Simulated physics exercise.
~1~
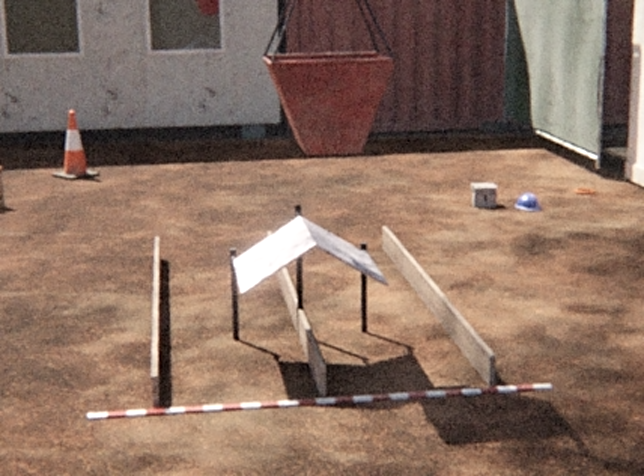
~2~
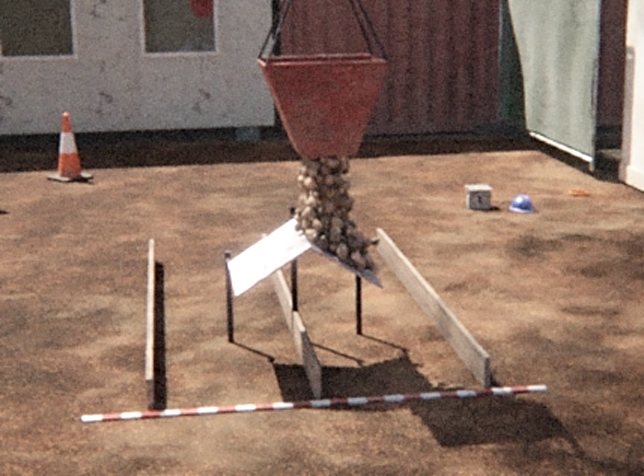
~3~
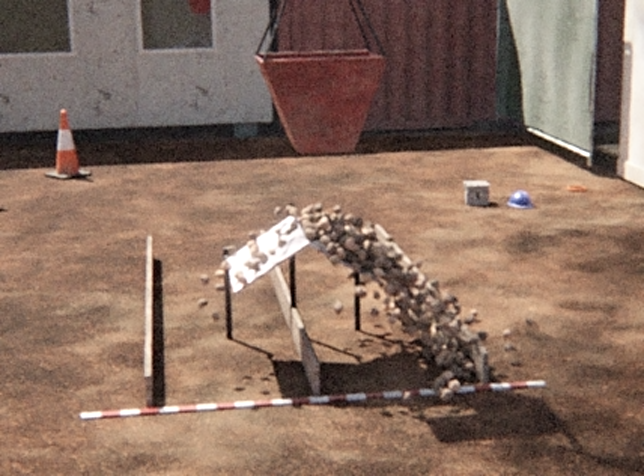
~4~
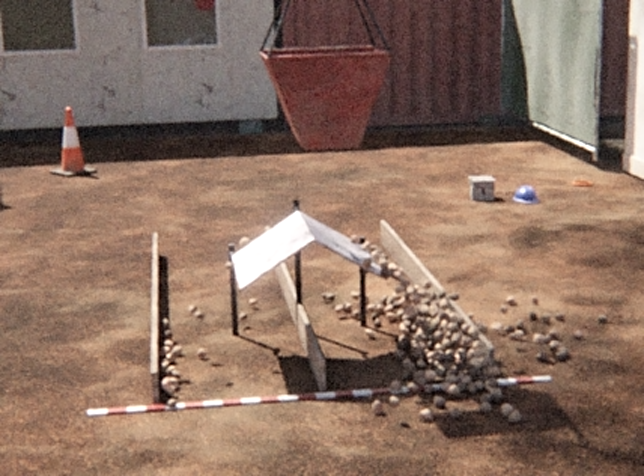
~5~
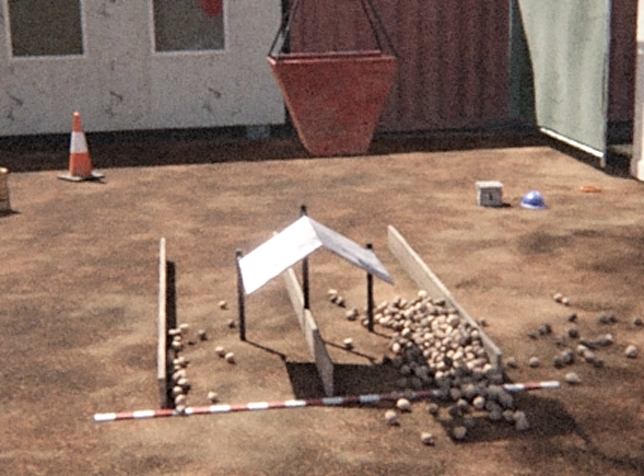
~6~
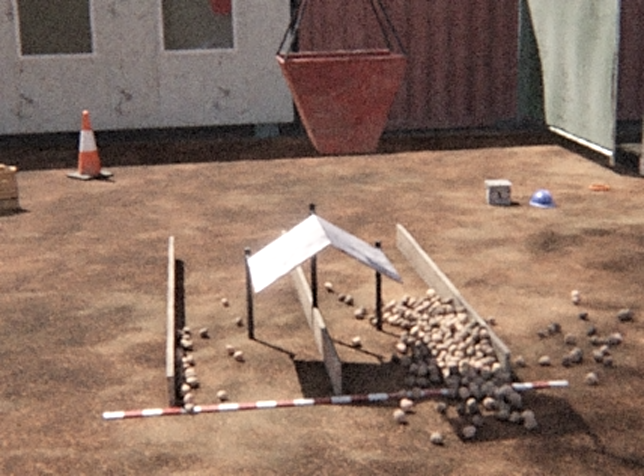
At the start, a red hopper hangs still above a small peaked steel roof on dark posts, with upright planks and a red-and-white striped staff on the brown ground. Rounded stones pour from the bottom of the hopper and land around the ridge, mostly on the right slope. They stream down to the right, while a few tumble off the left side. The stones pile up in the right bay, and some scatter beyond its plank. At the end, the roof is bare, most stones lie heaped in the right bay, and only a few rest on the left.
